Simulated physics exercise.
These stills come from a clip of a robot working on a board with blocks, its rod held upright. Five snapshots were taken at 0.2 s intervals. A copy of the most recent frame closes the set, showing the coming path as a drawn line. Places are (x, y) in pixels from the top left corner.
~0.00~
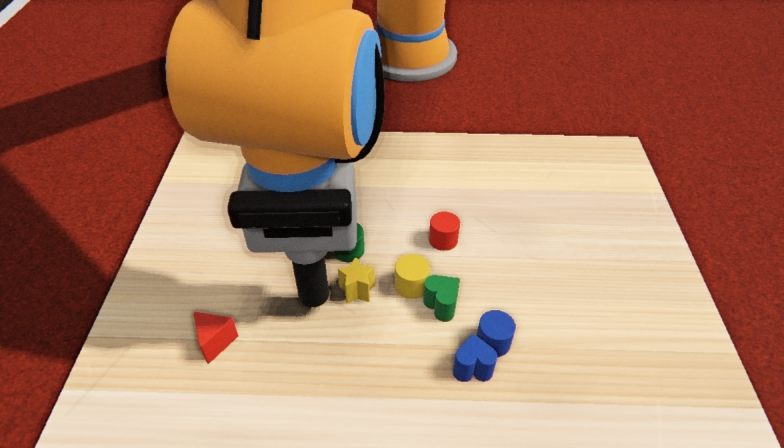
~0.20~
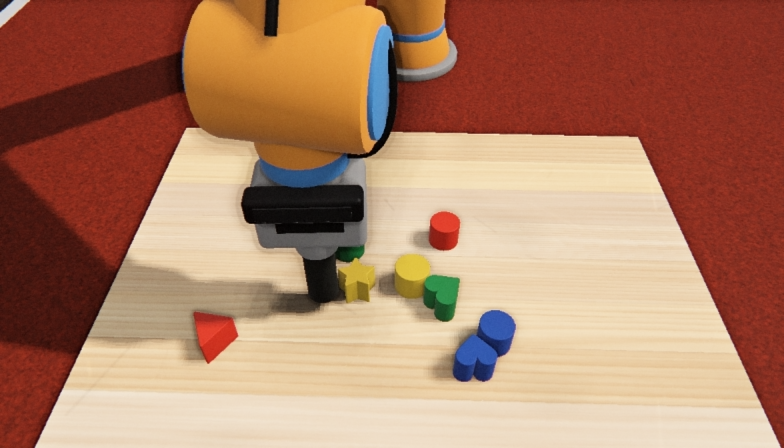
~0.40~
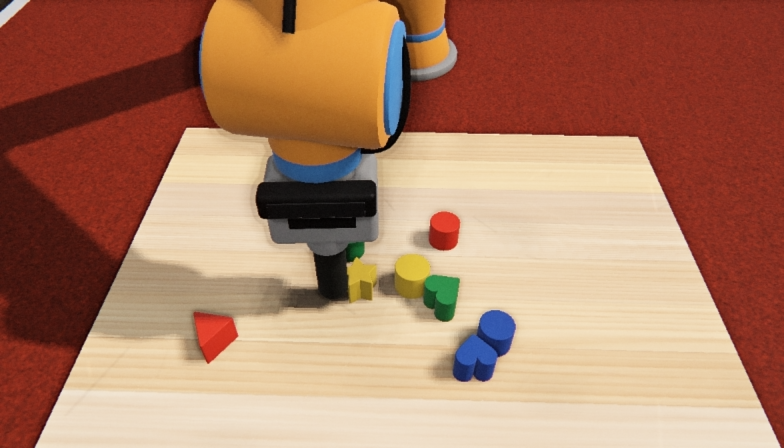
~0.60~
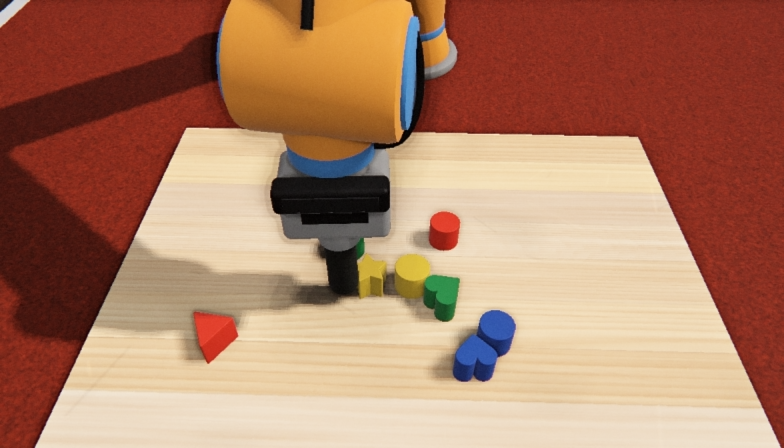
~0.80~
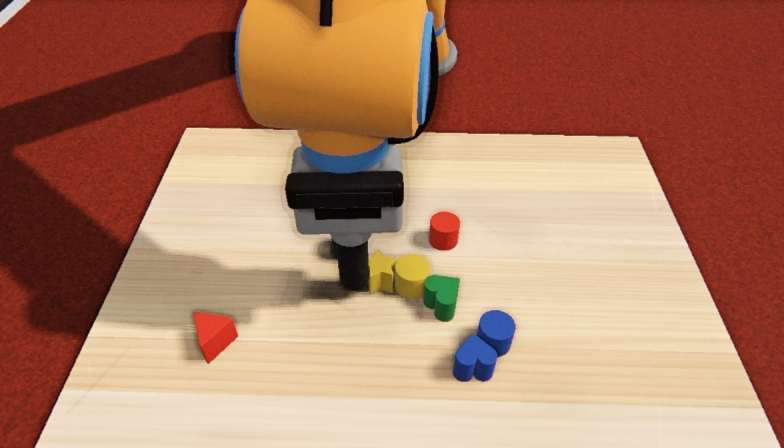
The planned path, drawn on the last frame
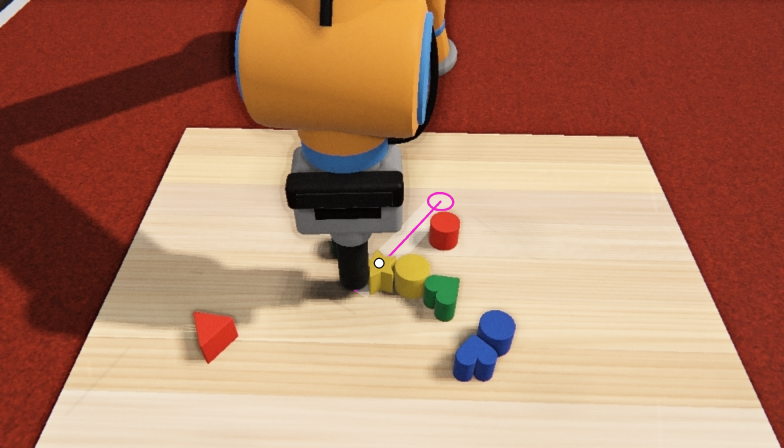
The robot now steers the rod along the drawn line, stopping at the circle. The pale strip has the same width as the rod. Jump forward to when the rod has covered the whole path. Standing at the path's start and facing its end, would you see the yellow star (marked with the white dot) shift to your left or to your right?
It will end up to the right.
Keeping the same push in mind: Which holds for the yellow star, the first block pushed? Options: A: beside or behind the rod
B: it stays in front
It's A.
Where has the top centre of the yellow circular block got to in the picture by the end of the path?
I predict (435, 261).
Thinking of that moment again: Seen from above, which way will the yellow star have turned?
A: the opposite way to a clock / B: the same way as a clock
I'll go with B - the same way as a clock.
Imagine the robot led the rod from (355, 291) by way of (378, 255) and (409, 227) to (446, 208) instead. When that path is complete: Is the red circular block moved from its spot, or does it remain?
By the last moment of the path, the red circular block has stayed put.
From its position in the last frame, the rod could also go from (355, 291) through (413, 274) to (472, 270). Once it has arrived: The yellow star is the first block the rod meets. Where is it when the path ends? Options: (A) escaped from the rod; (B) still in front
(B)
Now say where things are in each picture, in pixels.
Rod tip (314, 297); block tops, yellow star (356, 272); yellow circular block (413, 266); red circular block (445, 221), in the first picture.
Rod (324, 293); blocks unchanged, in the second picture.
Rod (334, 289); yellow star (359, 271), in the third picture.
Rod (344, 285); yellow star (369, 267), in the fourth picture.
Rod (354, 280); yellow star (379, 263); yellow circular block (413, 266); red circular block (445, 221), in the fifth picture.
Path on the board, in a line from (355, 291) to (441, 202); the dot is on the yellow star.
The first path, step by step. One third of the way, rod (387, 247); yellow star (413, 244), turned 40° clockwise; yellow circular block (434, 261).
Two thirds of the way, rod (416, 217); yellow star (423, 236), turned 75° clockwise; yellow circular block (435, 261).
At the end, rod (442, 191); yellow star (423, 236), turned 75° clockwise; yellow circular block (435, 261); red circular block in place.
